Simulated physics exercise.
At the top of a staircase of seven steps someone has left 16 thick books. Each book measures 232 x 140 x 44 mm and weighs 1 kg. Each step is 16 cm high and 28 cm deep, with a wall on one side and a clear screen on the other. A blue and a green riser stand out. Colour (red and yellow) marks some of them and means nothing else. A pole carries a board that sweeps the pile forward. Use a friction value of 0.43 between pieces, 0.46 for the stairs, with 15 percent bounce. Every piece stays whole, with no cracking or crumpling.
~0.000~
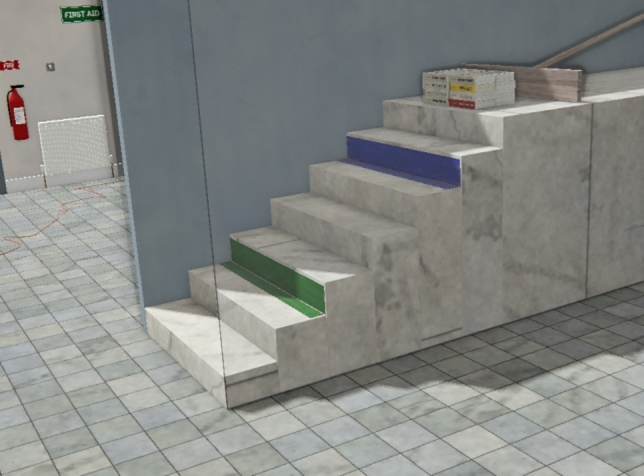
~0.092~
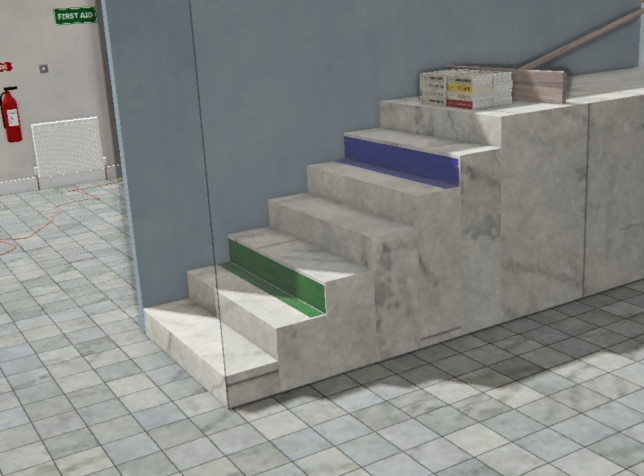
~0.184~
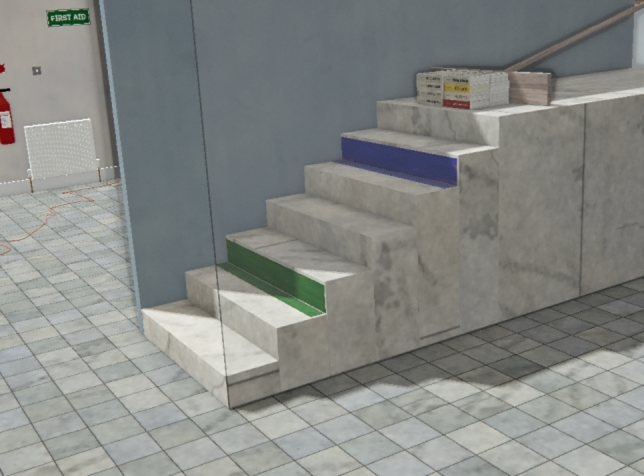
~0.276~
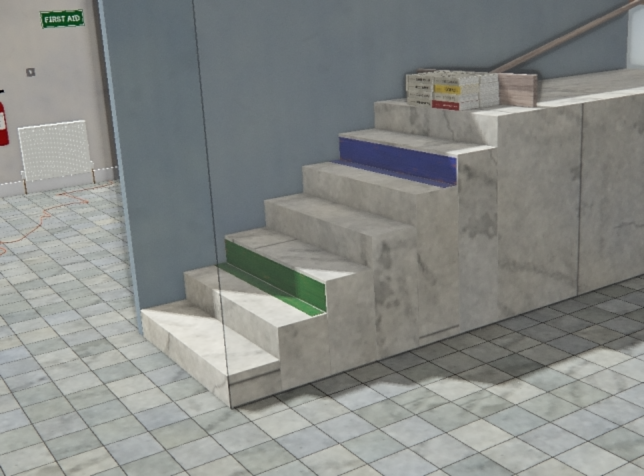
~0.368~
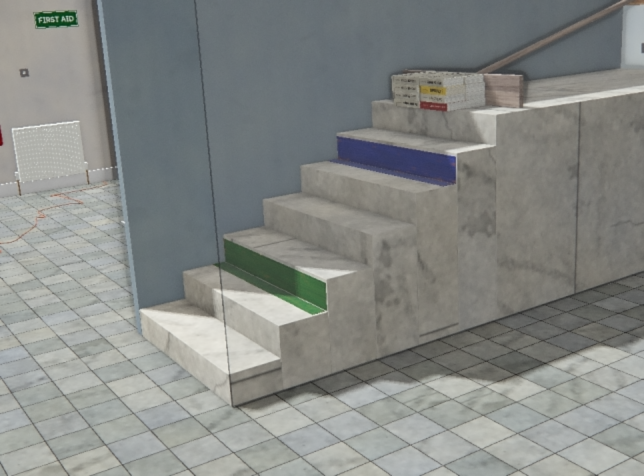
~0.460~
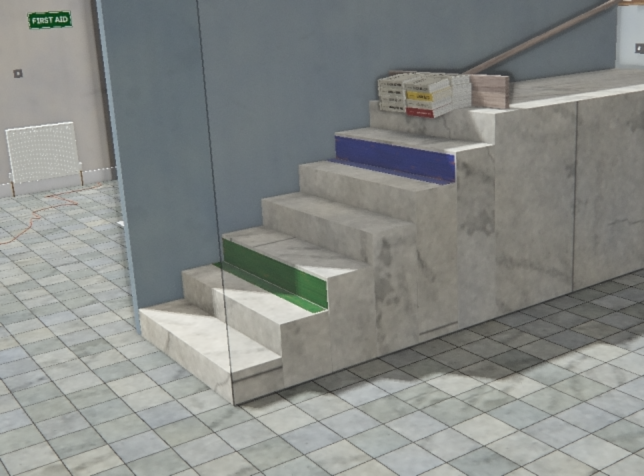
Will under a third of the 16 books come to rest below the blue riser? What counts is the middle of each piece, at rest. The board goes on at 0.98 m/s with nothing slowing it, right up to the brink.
No, more than a third.
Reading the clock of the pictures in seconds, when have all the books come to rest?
It all settles by about 2.5 s.
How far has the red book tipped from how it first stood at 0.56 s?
Near 25 degrees from where it started.
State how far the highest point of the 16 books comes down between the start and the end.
16 cm.
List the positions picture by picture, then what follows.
In the first frame (each place is the centre of the face we see best; the camera moves round a little), board (580, 77) 58 cm from the edge; blue riser, near end, (442, 185); green riser, near end, (307, 311); yellow book (462, 88); red book (461, 104); all in place.
The second frame shows board (565, 79) 49 cm from the edge; yellow book (459, 88).
The third frame shows board (550, 80) 40 cm from the edge; red book (456, 104).
The fourth frame shows board (536, 82) 31 cm from the edge; red book (445, 105) moved 7 cm; yellow book (446, 90) moved 7 cm; 16 have shifted.
The fifth frame shows board (522, 82) 22 cm from the edge; yellow book (432, 91) moved 16 cm; red book (433, 106) moved 14 cm; 16 have shifted.
The sixth frame shows board (508, 83) 13 cm from the edge; blue riser, near end, (436, 181); green riser, near end, (309, 307); yellow book (419, 97) tilted 10°, 17 mm lower; red book (419, 113) tilted 11°, 18 mm lower; 16 have shifted.
By 0.56 s, none of the 16 books below the blue riser, 16 disturbed; yellow book tilted 26°, 12 cm lower; red book tilted 25°, 12 cm lower.
By 0.82 s, 8 of the 16 books below the blue riser; yellow book tilted 55°, 30 cm lower; red book 16 cm lower.
By 1.38 s, 9 of the 16 books below the blue riser; yellow book tilted 15°, 56 cm lower; red book 16 cm lower.
When it is over (2.6 s), 10 of the 16 books below the blue riser; red book 16 cm lower; yellow book 58 cm lower. That is 62 per cent. In pixels of the last frame, middles, red book near (415, 137), yellow book near (339, 211).
